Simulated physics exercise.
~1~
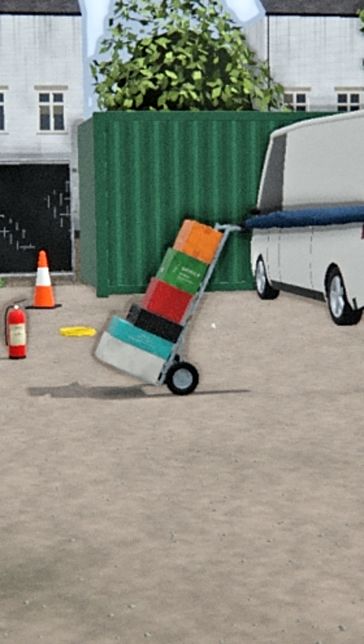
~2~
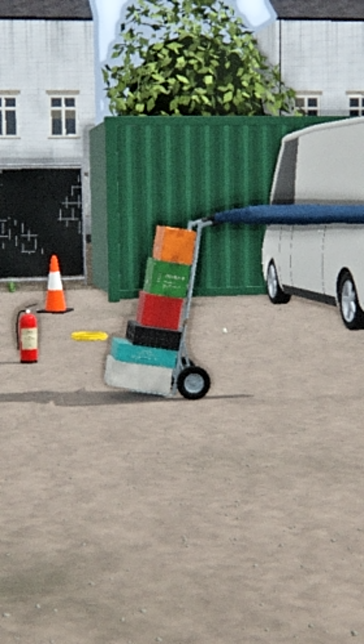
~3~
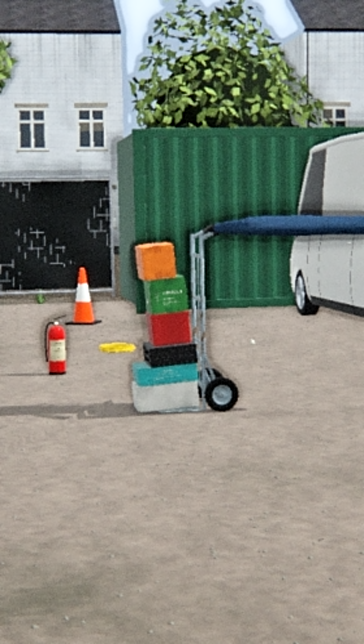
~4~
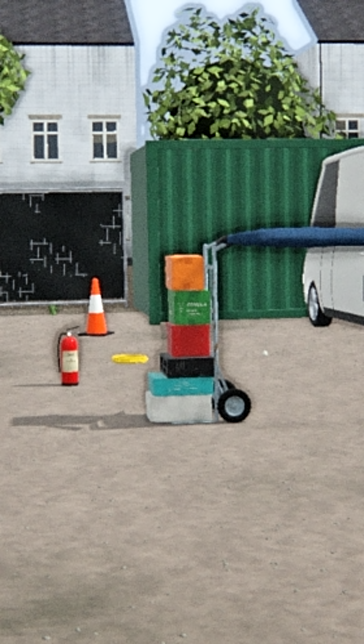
A sack truck swings upright, its stacked boxes shift and settle, and all stay on.
